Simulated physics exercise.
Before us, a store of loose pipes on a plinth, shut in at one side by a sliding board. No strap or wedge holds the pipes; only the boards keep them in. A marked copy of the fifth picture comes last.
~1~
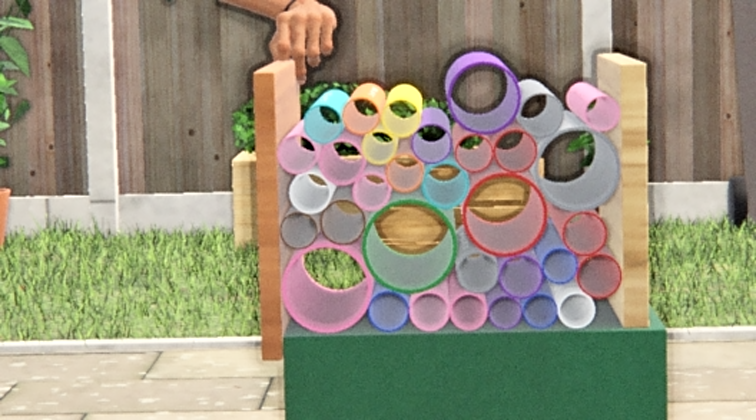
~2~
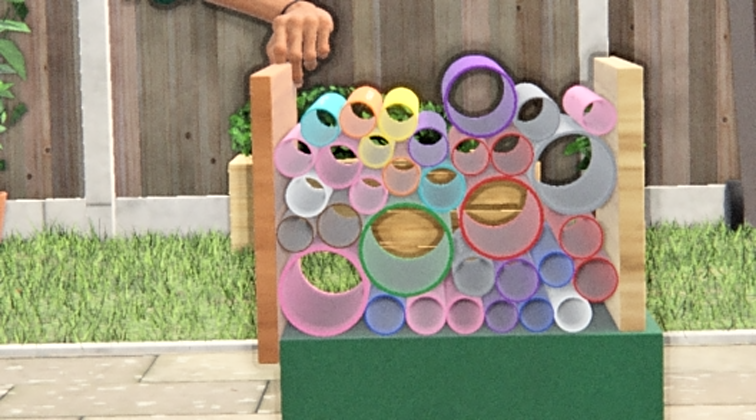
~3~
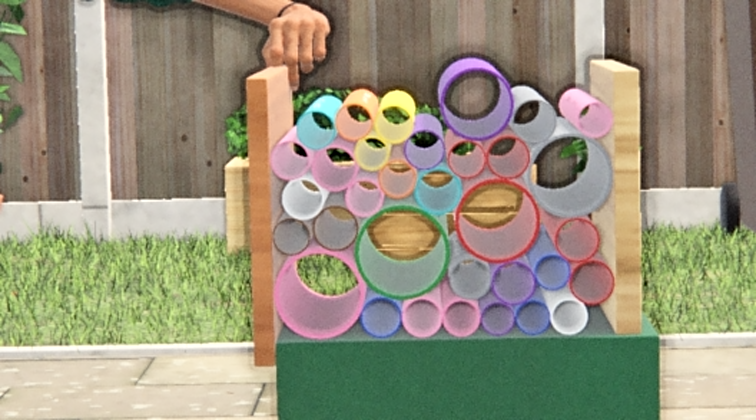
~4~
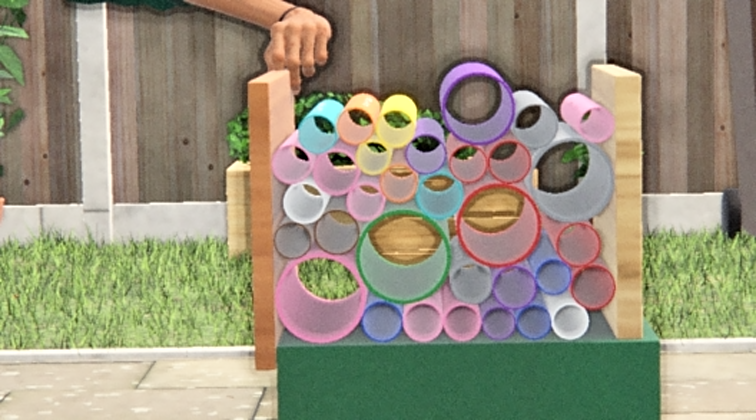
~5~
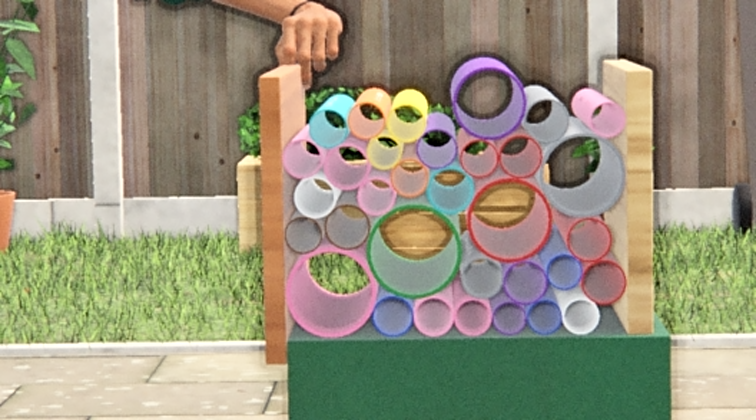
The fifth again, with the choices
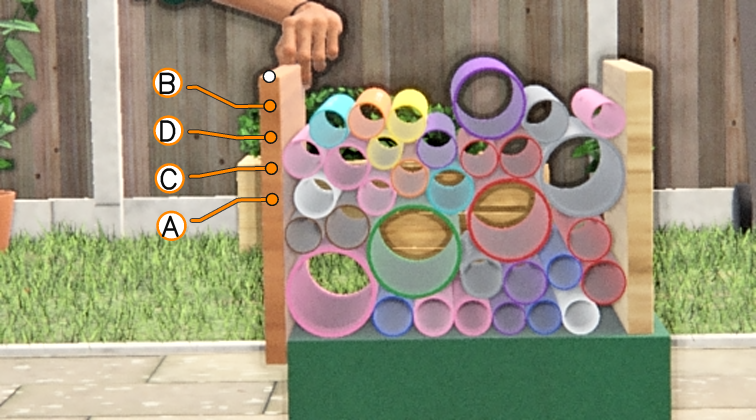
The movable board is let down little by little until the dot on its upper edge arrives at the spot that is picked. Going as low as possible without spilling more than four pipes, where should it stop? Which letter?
Down to A.
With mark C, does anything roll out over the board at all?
No, at C.
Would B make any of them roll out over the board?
No.
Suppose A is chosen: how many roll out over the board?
It comes to two.
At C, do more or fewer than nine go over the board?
Fewer than nine.
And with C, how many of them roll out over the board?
It comes to none.
On the copy, A at (272, 200); B at (270, 106); C at (272, 168); D at (271, 138); the white dot at (269, 77).
On A. First, top of the board (282, 137).
Then, top of the board (283, 199).
Finally, top of the board (283, 199), two out over the board.
By contrast, B none out over the board; C none out over the board; D none out over the board.
